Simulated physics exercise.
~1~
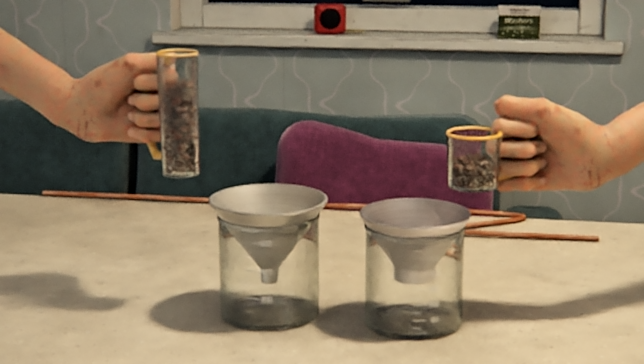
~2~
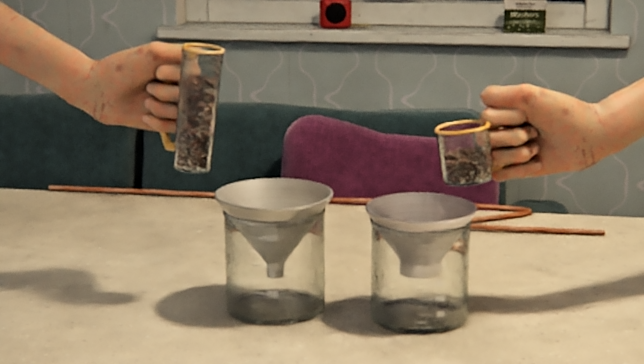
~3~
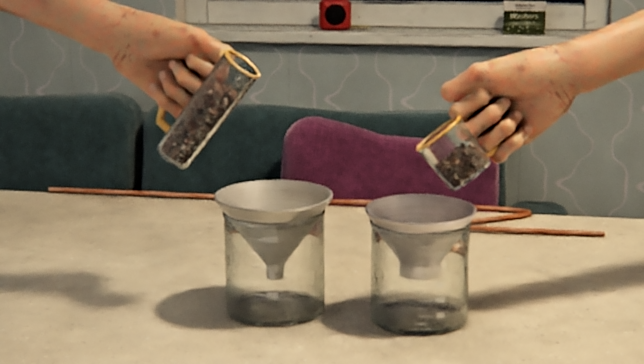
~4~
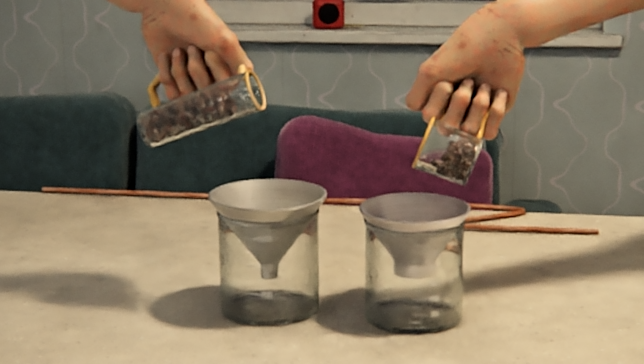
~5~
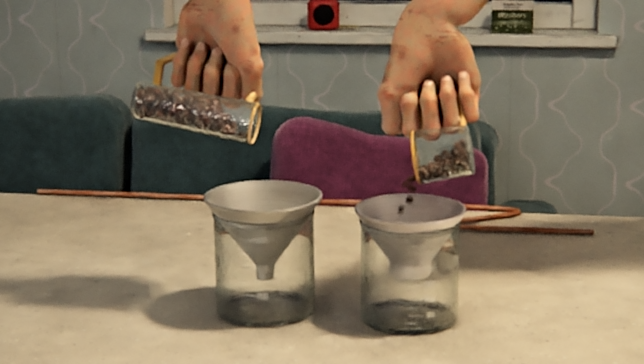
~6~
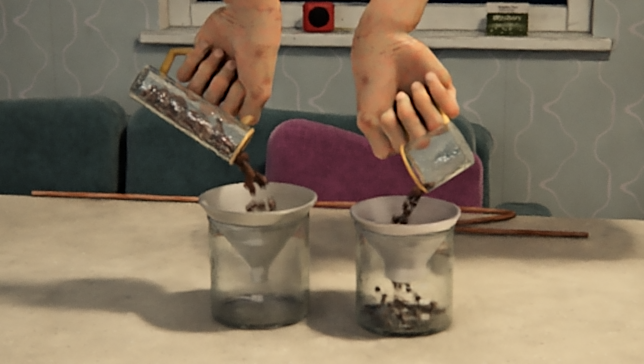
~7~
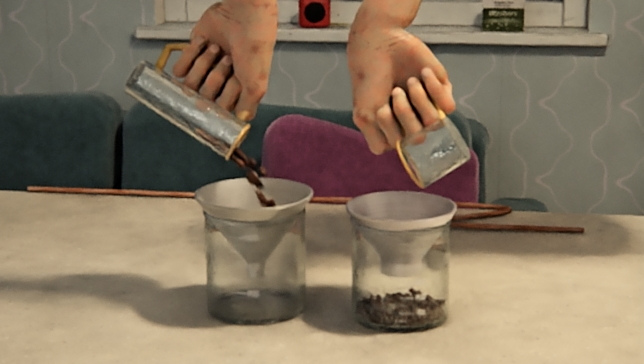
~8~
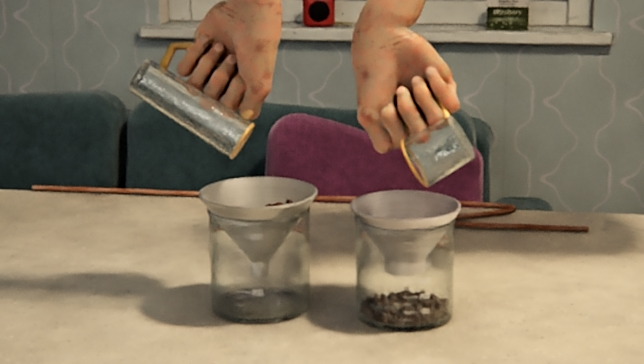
Two hands tipped glass cups of dark, dry bits over funnels set in a pair of jars; the right cup's contents dropped through and piled up in its jar, while the left cup's load stayed stuck in the funnel, leaving that jar without any.
